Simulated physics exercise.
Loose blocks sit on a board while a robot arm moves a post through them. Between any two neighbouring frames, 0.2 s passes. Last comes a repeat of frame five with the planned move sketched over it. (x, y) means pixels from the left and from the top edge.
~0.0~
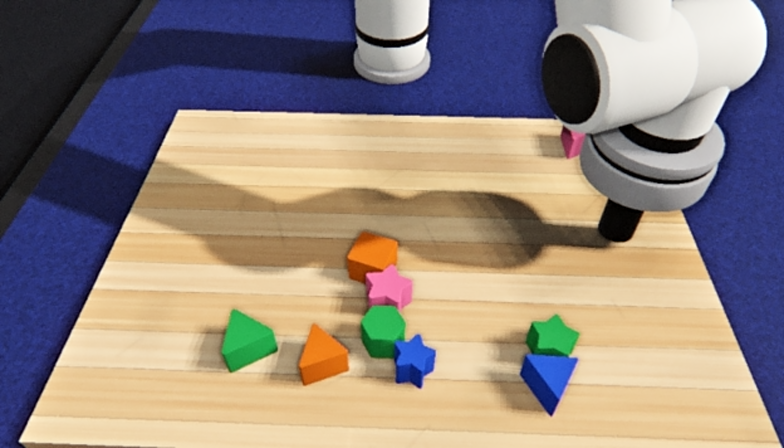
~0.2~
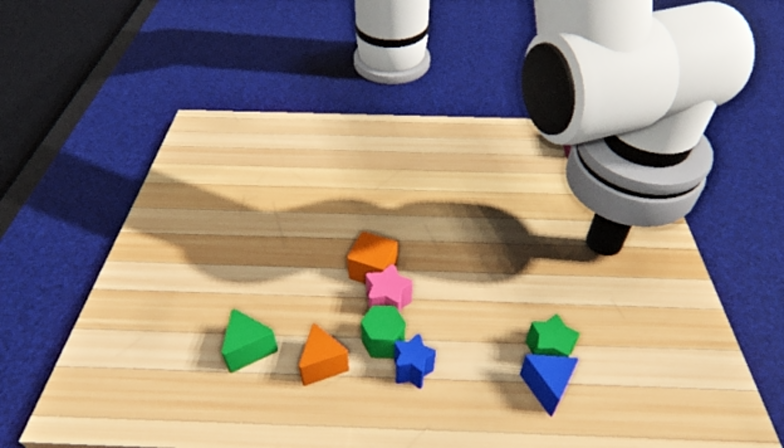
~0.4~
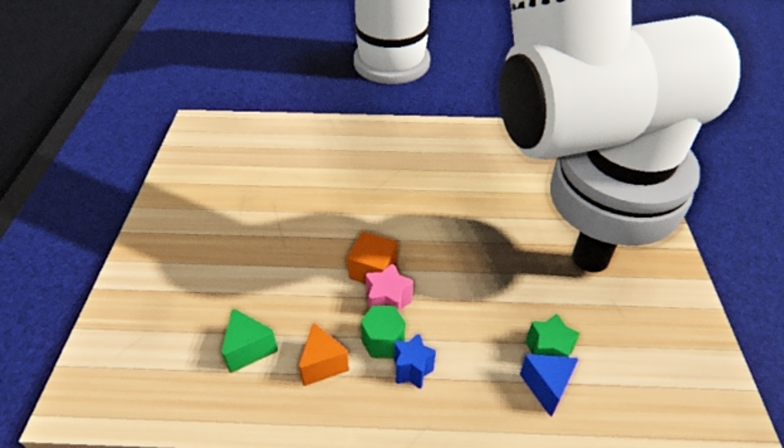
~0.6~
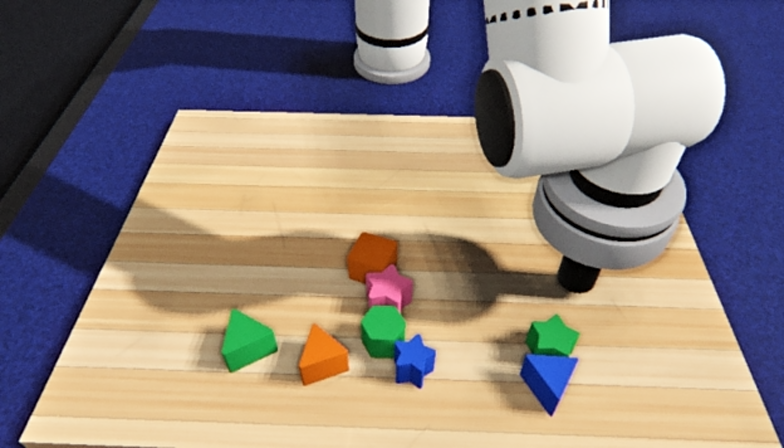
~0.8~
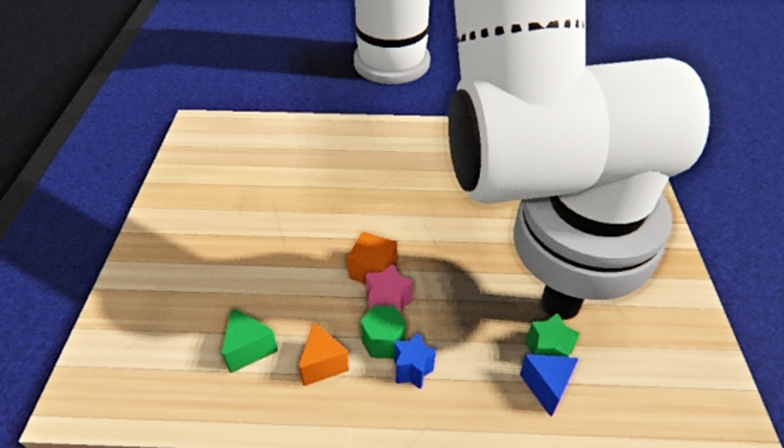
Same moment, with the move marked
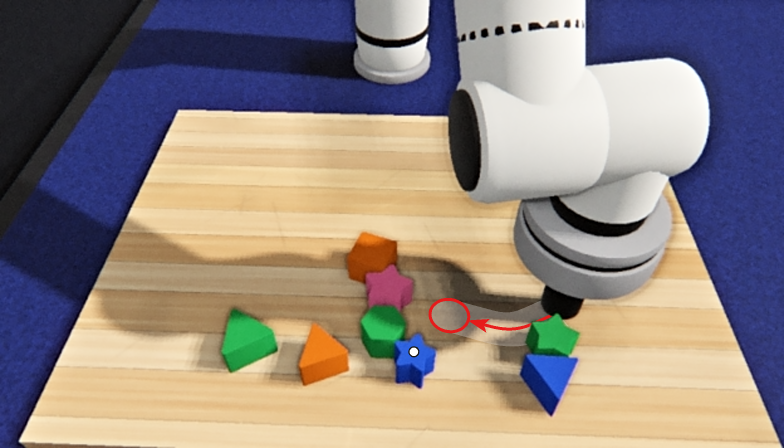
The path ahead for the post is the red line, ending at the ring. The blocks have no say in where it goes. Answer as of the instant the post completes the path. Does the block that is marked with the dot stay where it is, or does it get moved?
At the end, its place is the same.
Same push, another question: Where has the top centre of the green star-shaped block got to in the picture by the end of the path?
Close to (536, 346).
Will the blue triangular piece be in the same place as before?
In short: No.
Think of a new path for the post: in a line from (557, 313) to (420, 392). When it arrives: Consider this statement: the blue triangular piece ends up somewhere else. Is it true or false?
That is true.
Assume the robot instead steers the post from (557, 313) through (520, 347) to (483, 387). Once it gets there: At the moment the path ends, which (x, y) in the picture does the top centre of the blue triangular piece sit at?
The middle of its upper face should be somewhere near (569, 408).
The drawn path runs from (557, 313) via (525, 327) and (487, 326), ending at (449, 315); the dot is on the blue star-shaped block.
What follows on the original path. One third of the way, post (527, 318); blue triangular piece (557, 380), turned 15° anticlockwise; green star-shaped block (542, 346), turned 30° anticlockwise.
Two thirds of the way, post (489, 317); blue triangular piece (557, 381), turned 20° anticlockwise; green star-shaped block (536, 346), turned 45° anticlockwise.
At the end, post (450, 307); blue star-shaped block not moved; blue triangular piece (557, 381), turned 20° anticlockwise; green star-shaped block (536, 346), turned 45° anticlockwise.
